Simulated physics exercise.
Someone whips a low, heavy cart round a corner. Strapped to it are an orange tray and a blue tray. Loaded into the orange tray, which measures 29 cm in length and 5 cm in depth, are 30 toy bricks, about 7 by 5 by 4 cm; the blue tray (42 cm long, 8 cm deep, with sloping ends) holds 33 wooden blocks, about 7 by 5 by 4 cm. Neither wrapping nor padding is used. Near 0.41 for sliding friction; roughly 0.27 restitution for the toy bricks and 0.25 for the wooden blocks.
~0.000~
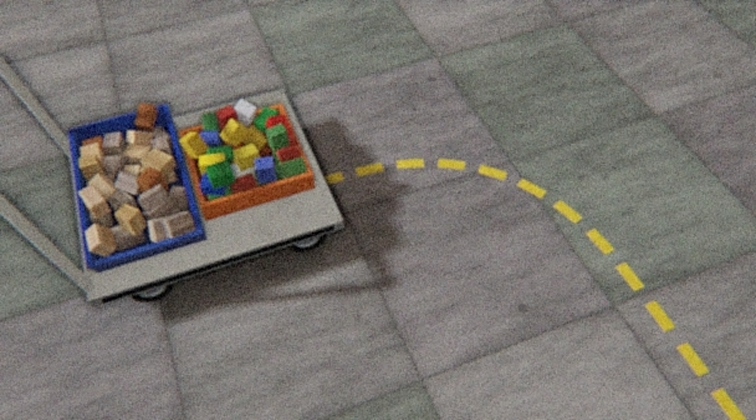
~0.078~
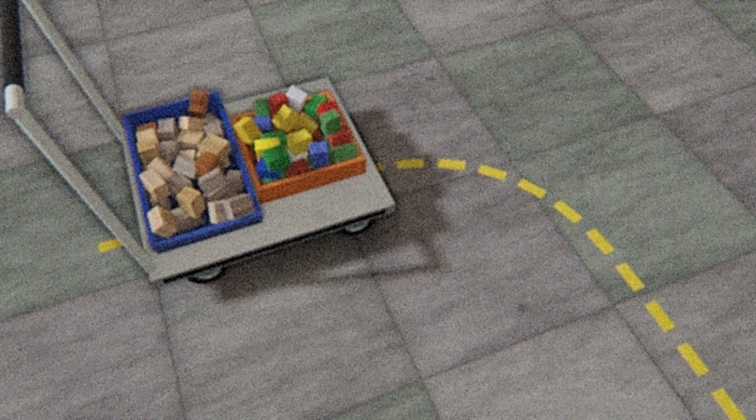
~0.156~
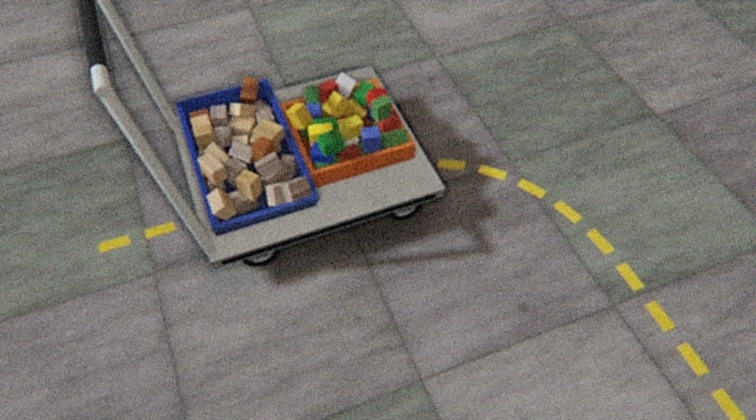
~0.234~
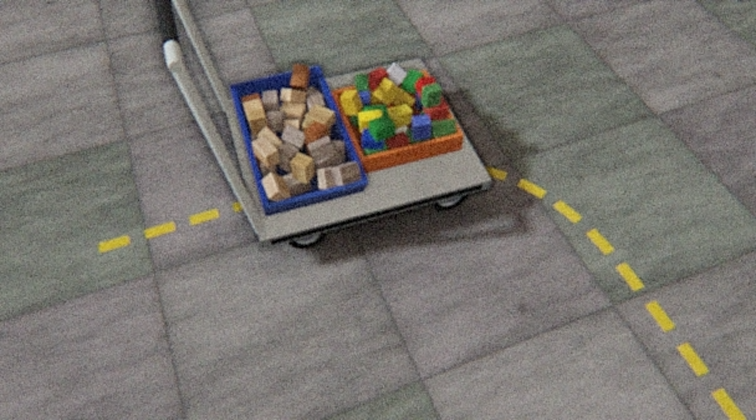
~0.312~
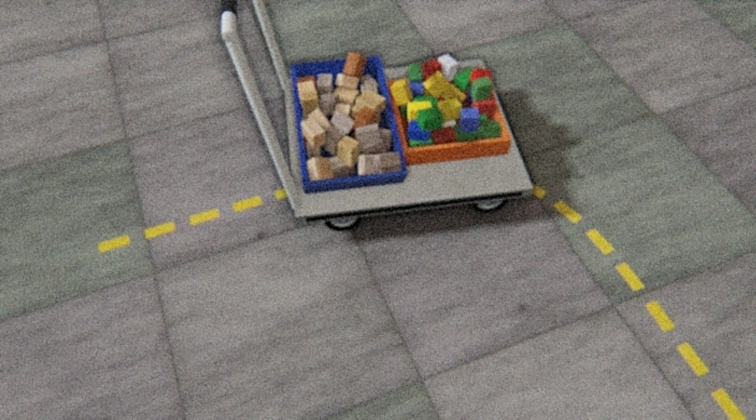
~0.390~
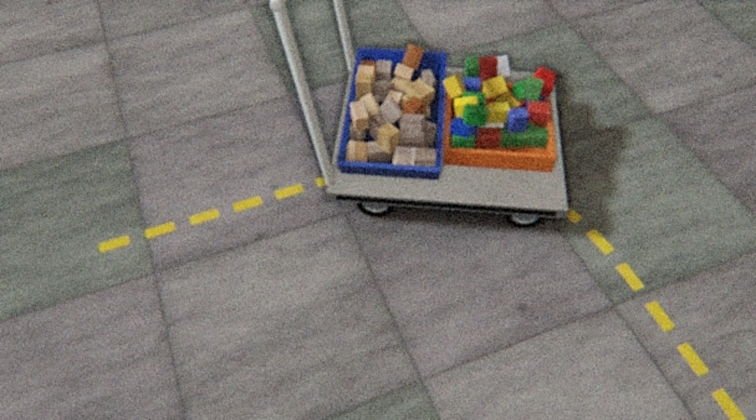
The footage shows a low flat cart, carrying a blue tray of wooden blocks and an orange tray of colourful toy bricks, rolling rightward over grey-green tiles along a dashed yellow line, then turning clockwise as the line curves.
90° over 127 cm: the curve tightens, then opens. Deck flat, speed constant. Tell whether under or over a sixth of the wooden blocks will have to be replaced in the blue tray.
I'd say the escapes undershoot a sixth.
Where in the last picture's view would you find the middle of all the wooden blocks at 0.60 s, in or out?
Near (535, 120) in pixels.
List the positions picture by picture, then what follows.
In the first frame (we follow the rim corner now nearest the camera, unless another is named), blue tray at (88, 263); orange tray (by its farthest rim corner) at (281, 107); turned 0°, 0 cm rolled; nothing out yet.
In the second frame, blue tray at (153, 243); orange tray at (329, 94); turned 0°, 16 cm rolled.
In the third frame, blue tray at (214, 225); orange tray at (376, 81); turned 0°, 32 cm rolled.
In the fourth frame, blue tray at (266, 204); orange tray at (425, 73); turned 3°, 48 cm rolled.
In the fifth frame, blue tray at (305, 182); orange tray at (484, 74); turned 13°, 64 cm rolled.
In the sixth frame, blue tray at (340, 160); orange tray at (547, 88); turned 27°, 80 cm rolled; 3 out, the lowest brick at (500, 67).
After 0.47 s, 4 of 30 out of the orange tray and 0 of 33 out of the blue tray.
After 0.60 s, 7 of 30 out of the orange tray and 0 of 33 out of the blue tray.
After 0.78 s, 8 of 30 out of the orange tray and 1 of 33 out of the blue tray.
Final count (at 1.24 s), 8 of 30 out of the orange tray and 1 of 33 out of the blue tray. Asked share, 1 of 33, 3 per cent.
